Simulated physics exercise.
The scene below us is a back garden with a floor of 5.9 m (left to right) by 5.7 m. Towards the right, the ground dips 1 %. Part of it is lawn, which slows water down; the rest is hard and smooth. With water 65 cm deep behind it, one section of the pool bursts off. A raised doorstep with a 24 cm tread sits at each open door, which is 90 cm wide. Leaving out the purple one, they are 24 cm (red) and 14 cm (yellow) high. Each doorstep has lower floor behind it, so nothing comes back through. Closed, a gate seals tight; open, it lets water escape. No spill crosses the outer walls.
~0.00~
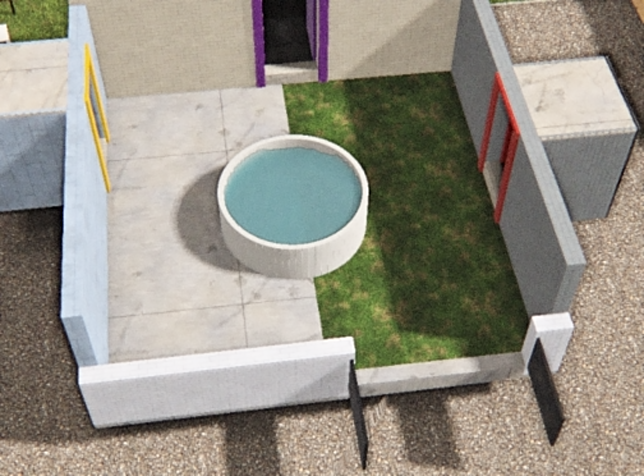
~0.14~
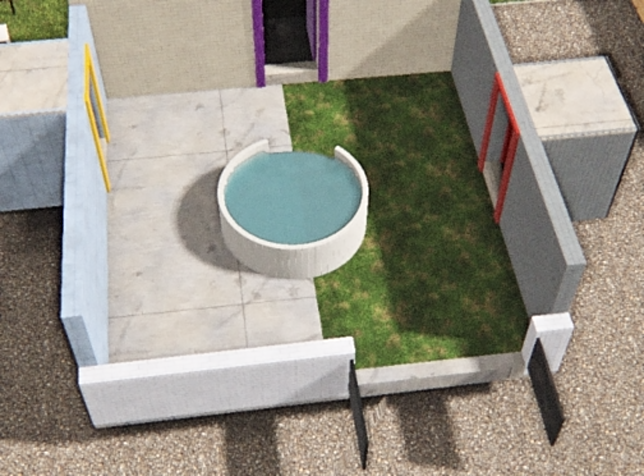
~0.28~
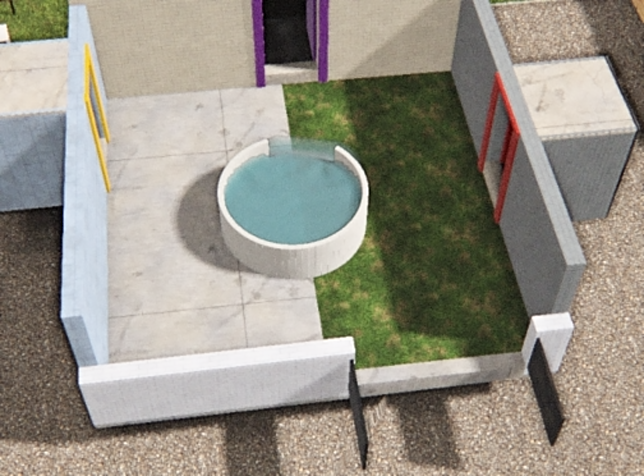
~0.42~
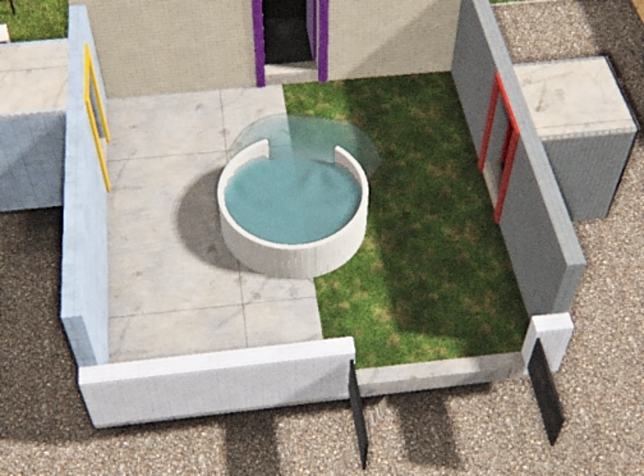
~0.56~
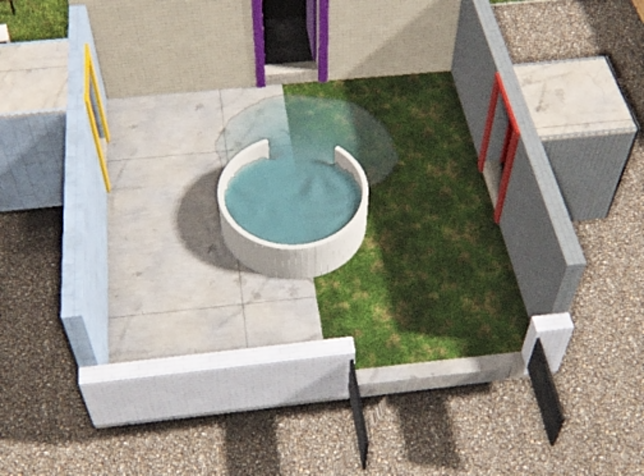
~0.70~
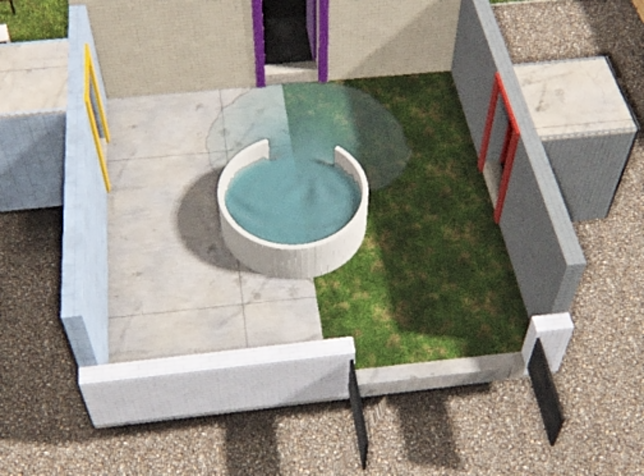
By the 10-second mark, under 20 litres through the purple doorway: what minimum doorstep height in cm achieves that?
A height of about 25 cm achieves it.
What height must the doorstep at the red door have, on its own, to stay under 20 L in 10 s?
Door red, min height approx. 6.0 cm.
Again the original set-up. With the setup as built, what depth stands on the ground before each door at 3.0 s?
Lab note, cm: Red 3; yellow 11; purple 19.
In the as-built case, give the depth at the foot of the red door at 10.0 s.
You'd measure close to 8.0 cm there.
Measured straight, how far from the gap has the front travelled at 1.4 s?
About 2.8 m.
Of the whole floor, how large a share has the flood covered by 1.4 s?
Wet share: Around 25 %.
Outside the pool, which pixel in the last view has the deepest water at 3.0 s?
About (445, 75).
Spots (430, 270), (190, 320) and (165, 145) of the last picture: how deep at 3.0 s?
Respectively 0 cm, 0 cm and 3 cm.
After 1.4 s water covers 25 % of the floor, deepest (34 cm) near (268, 90); 32 cm at the purple door, 1 litre in over its 25 cm doorstep.
After 3.0 s water covers 40 % of the floor, deepest (28 cm) near (445, 75); 19 cm at the purple door, 17 litres in over its 25 cm doorstep.
After 10.0 s water covers 100 % of the floor, deepest (10 cm) near (454, 104); 7 cm at the purple door, 17 litres in over its 25 cm doorstep.
At the purple door as built, the water arrived by 0.7 s and peaked near 32 cm at 1.4 s.
Run again over the same 10 s with other heights there, 33 litres in over 22.5 cm, 2 litres over 30.5 cm. The limit of 20 litres is kept from about 25 cm up.
